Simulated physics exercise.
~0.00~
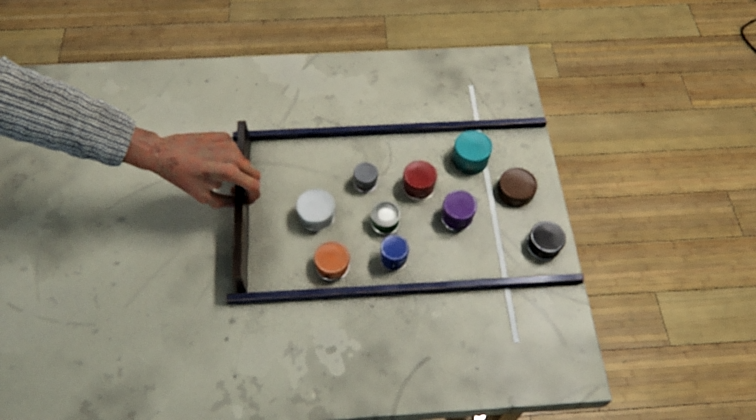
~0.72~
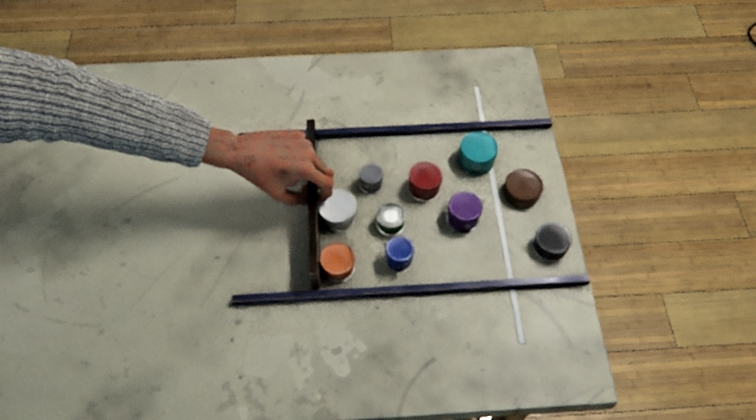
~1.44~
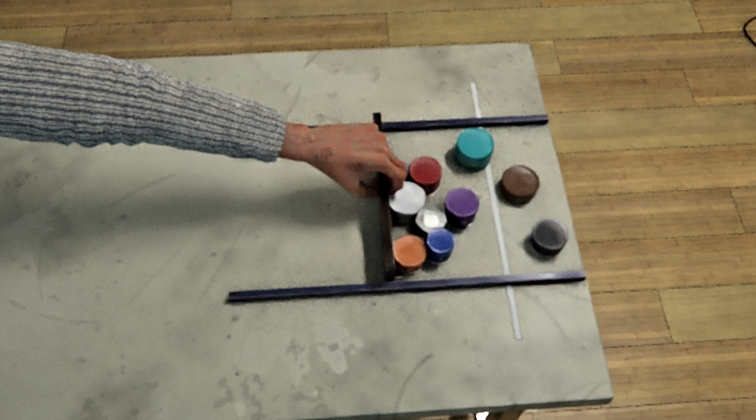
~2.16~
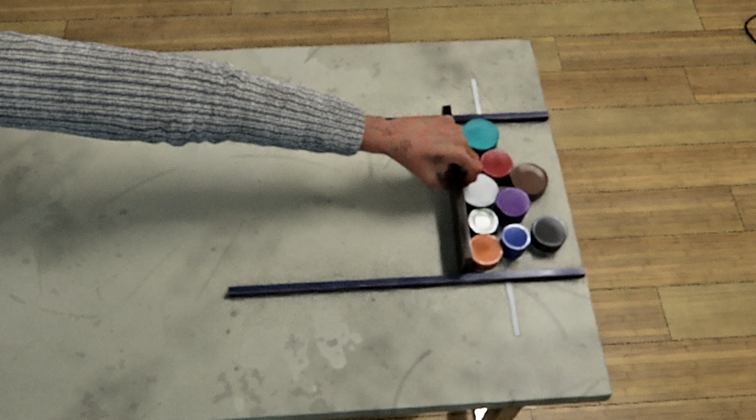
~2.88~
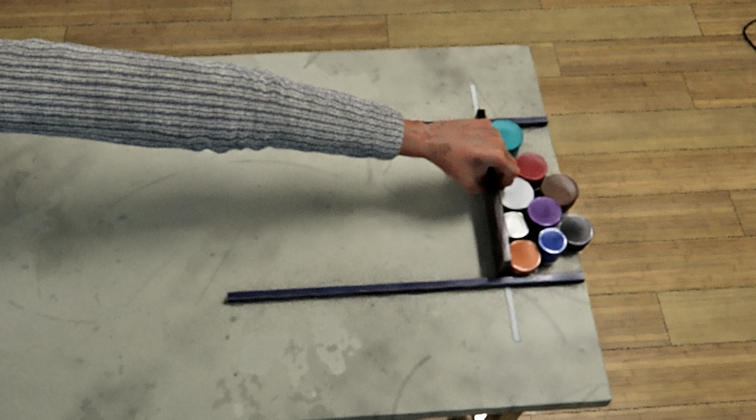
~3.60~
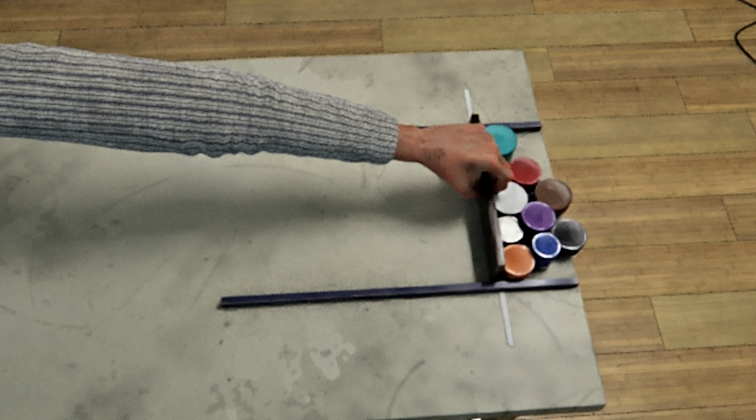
On a grey tabletop above a wooden floor, a hand slid a dark upright board rightward between two rails, gathering scattered colourful little pots into a tight bunch, then stopped near the pale tape strip, with the pots crowded by the edge and none fallen.
